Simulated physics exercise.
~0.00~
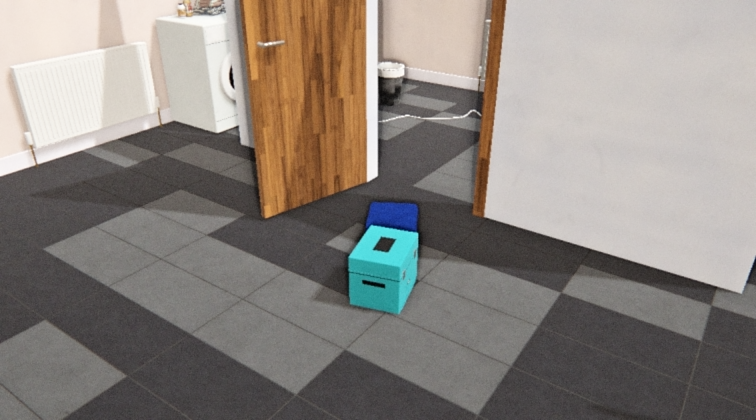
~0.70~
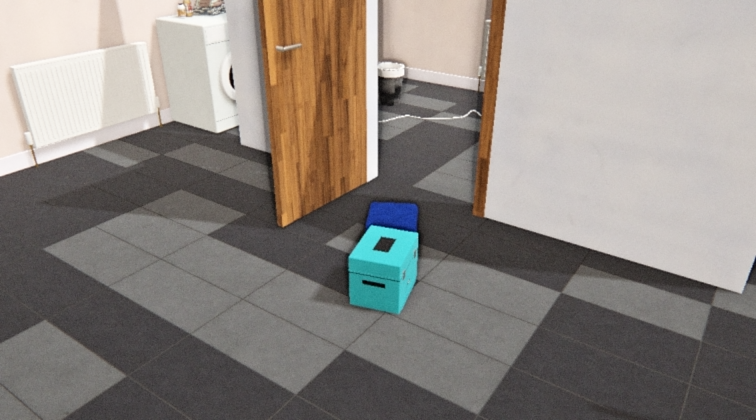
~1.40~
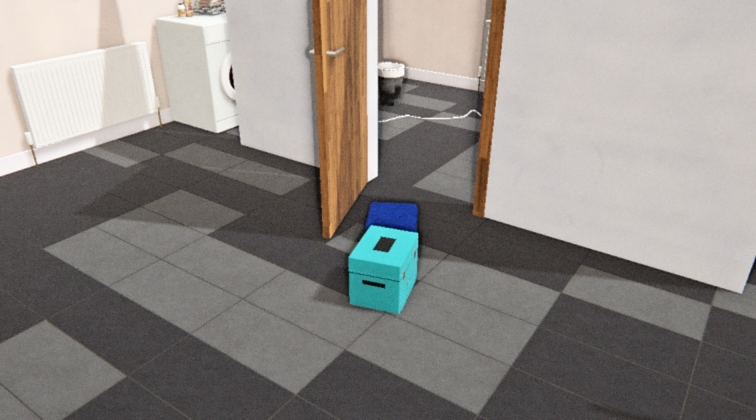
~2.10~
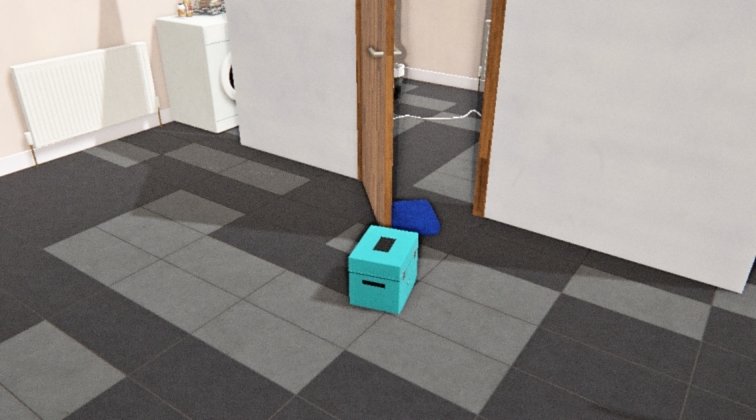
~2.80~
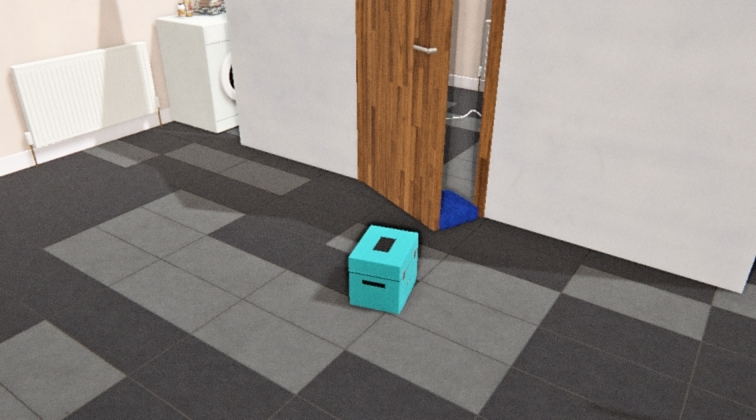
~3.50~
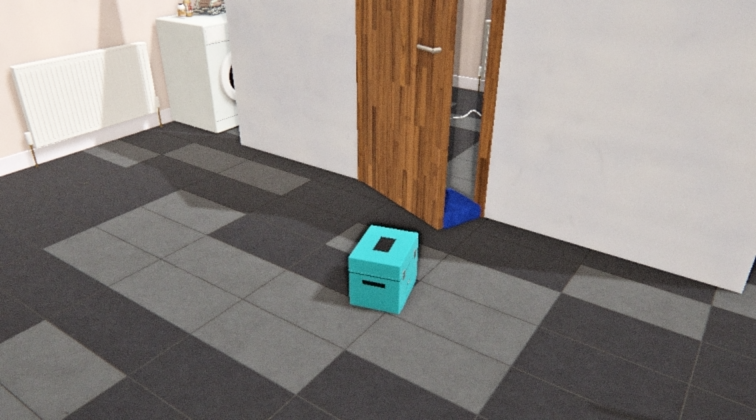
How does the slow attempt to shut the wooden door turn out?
The door does not shut. It ends up blocked and still ajar, with the blue cushion caught in the gap at the right side of the doorway.
